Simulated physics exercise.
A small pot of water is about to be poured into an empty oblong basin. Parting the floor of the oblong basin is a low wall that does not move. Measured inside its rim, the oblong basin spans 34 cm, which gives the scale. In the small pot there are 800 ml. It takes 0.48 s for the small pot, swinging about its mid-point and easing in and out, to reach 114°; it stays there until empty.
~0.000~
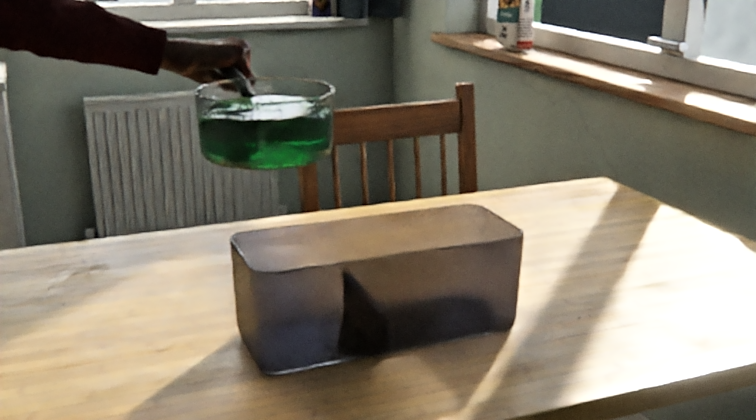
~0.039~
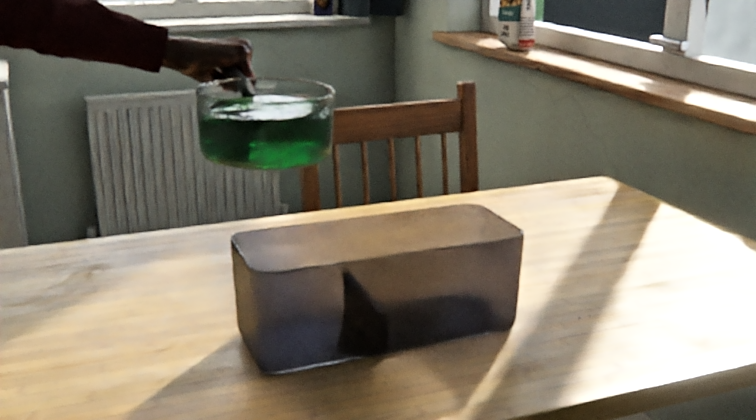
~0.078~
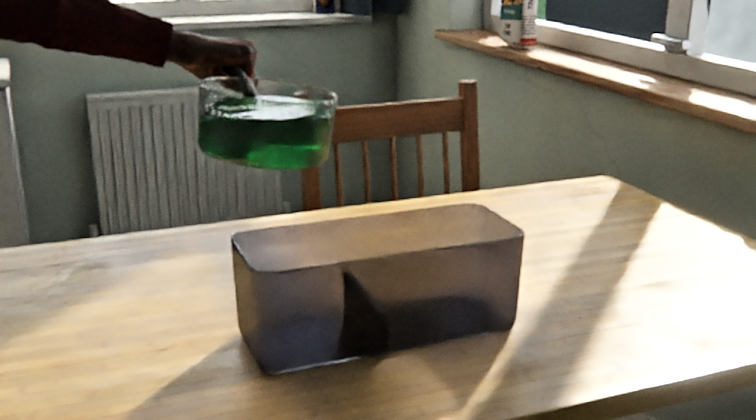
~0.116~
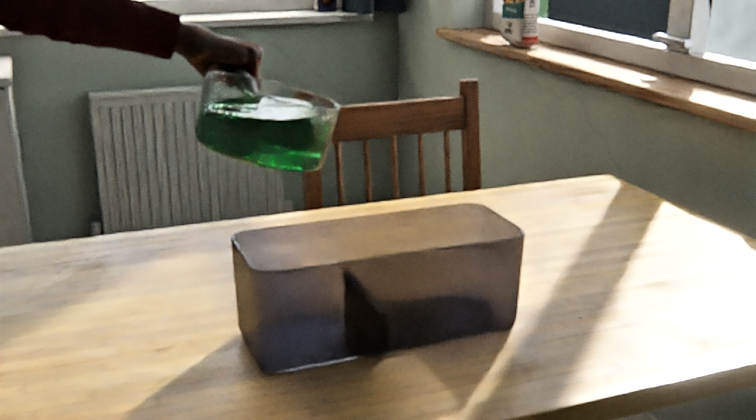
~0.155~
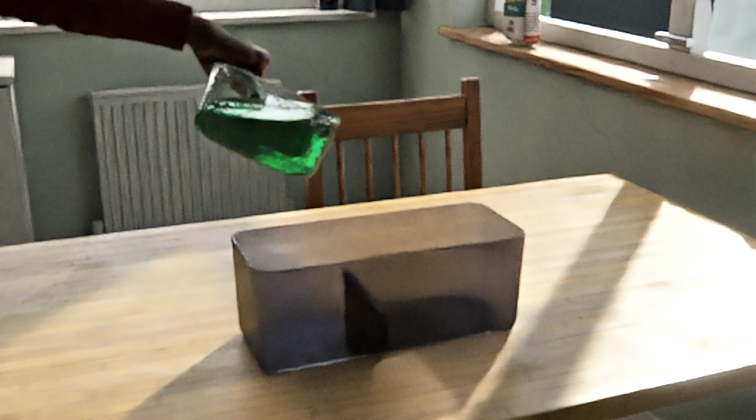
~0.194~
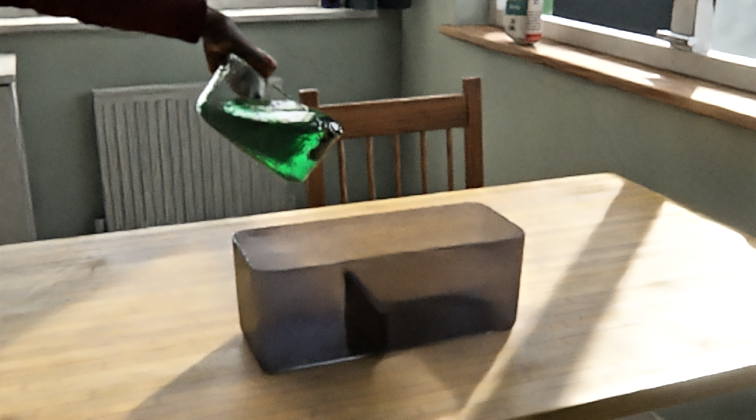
A small clear pot of green water, held by a hand in a dark red sleeve, hovers level above an empty oblong basin on a sunlit wooden table. It tilts slowly at first, then faster, its right side dipping as the hand rotates it and green liquid gathers toward the lowered rim.
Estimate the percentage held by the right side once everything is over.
I would say 44 per cent.
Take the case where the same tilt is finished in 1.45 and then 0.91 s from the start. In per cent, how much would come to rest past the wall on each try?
First 70, then 65 per cent.
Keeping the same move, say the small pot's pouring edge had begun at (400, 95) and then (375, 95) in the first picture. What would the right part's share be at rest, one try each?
80 in a hundred, followed by 80 in a hundred.
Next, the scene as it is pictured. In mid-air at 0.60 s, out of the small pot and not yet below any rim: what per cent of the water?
Some 6 per cent.
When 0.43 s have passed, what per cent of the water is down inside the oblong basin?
Around 38%.
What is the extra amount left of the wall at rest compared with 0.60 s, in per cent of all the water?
Around 2 in a hundred.
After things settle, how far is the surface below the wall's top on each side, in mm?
The left comes to roughly 28 mm and the right to roughly 34 mm.
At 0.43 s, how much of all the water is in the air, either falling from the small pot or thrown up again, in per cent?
It comes to roughly 48 per cent.
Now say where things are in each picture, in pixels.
Tilt 0°; pouring edge (329, 87); surface from (200, 113) to (325, 104); the oblong basin's rim runs from (241, 255) to (501, 219); the wall's top is at (364, 294), in the first frame.
Tilt 2°; pouring edge (330, 89); surface from (200, 113) to (326, 104), in the second frame.
Tilt 7°; pouring edge (333, 96); surface from (202, 111) to (327, 106), in the third frame.
Tilt 16°; pouring edge (335, 105); surface from (202, 110) to (330, 108), in the fourth frame.
Tilt 27°; pouring edge (336, 119); surface from (202, 108) to (333, 112), in the fifth frame.
Tilt 40°; pouring edge (334, 134); surface from (199, 103) to (321, 118); 4 per cent is over the edge, in the sixth frame.
By 0.43 s the tilt is 111° and 14 per cent is still to pour, 13 is left of the wall and 25 right of it.
By 0.60 s the tilt is 114° and 2 per cent is still to pour, 50 is left of the wall and 43 right of it.
By 0.78 s the tilt is 114° and 0 per cent is still to pour, 47 is left of the wall and 41 right of it.
By 0.98 s the tilt is 114° and 0 per cent is still to pour, 51 is left of the wall and 44 right of it.
At rest 51 per cent lies left of the wall, 44 right of it and 4 outside.
